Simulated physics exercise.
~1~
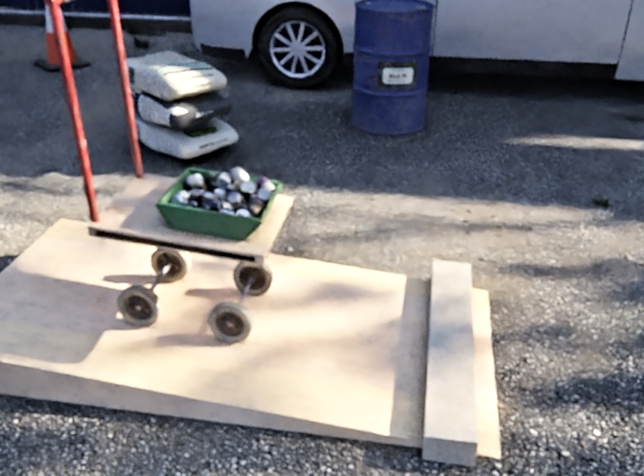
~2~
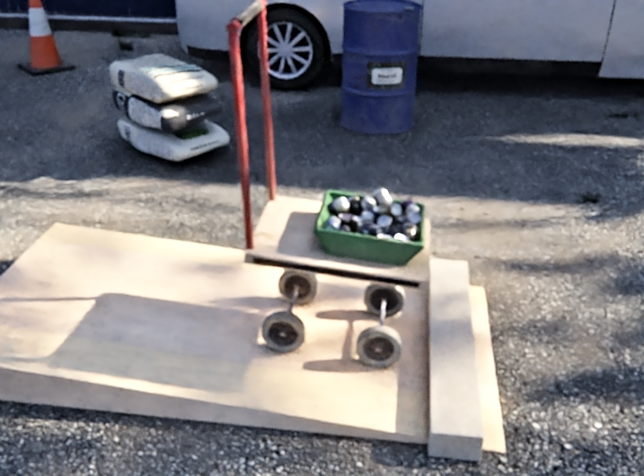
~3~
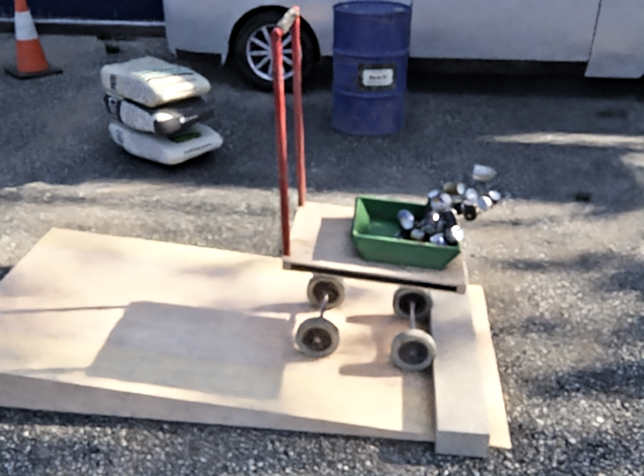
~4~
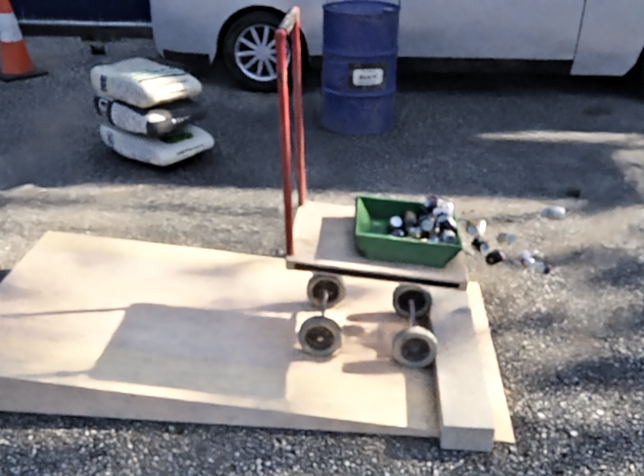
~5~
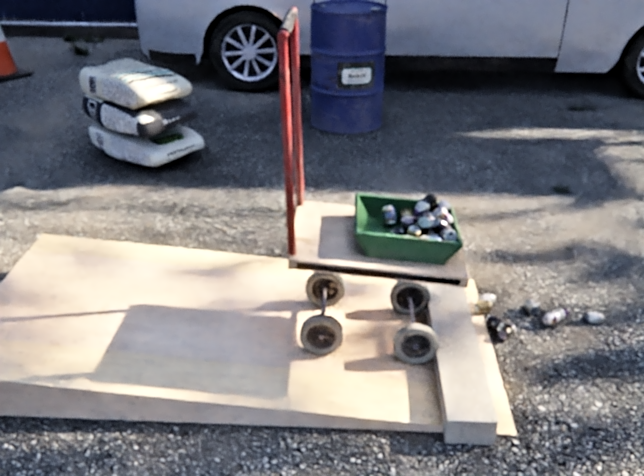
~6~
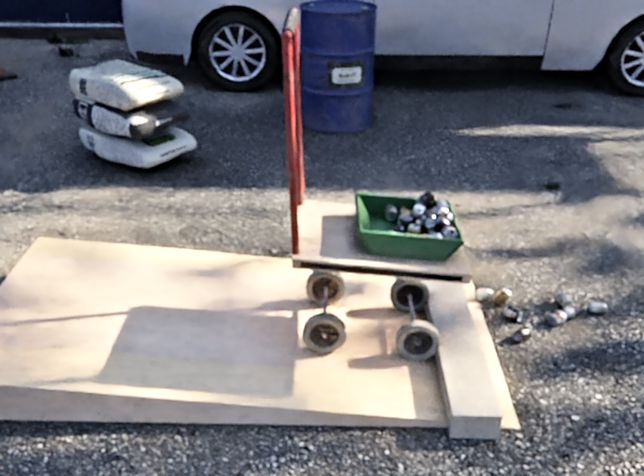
A flat cart with a red handle, carrying a green tote heaped with mini cans, rolls to the right down a gently sloping wooden board toward a beam across its lower end. It stops abruptly at the beam, all wheels down, while the tote keeps its place on the deck. The cans surge toward the right end of the tote, and several fly out over its edge. They tumble past the beam and drop onto the gravelly ground. At the end, the cart stands still, a small cluster of cans lies beyond the beam, and most remain in the tote.
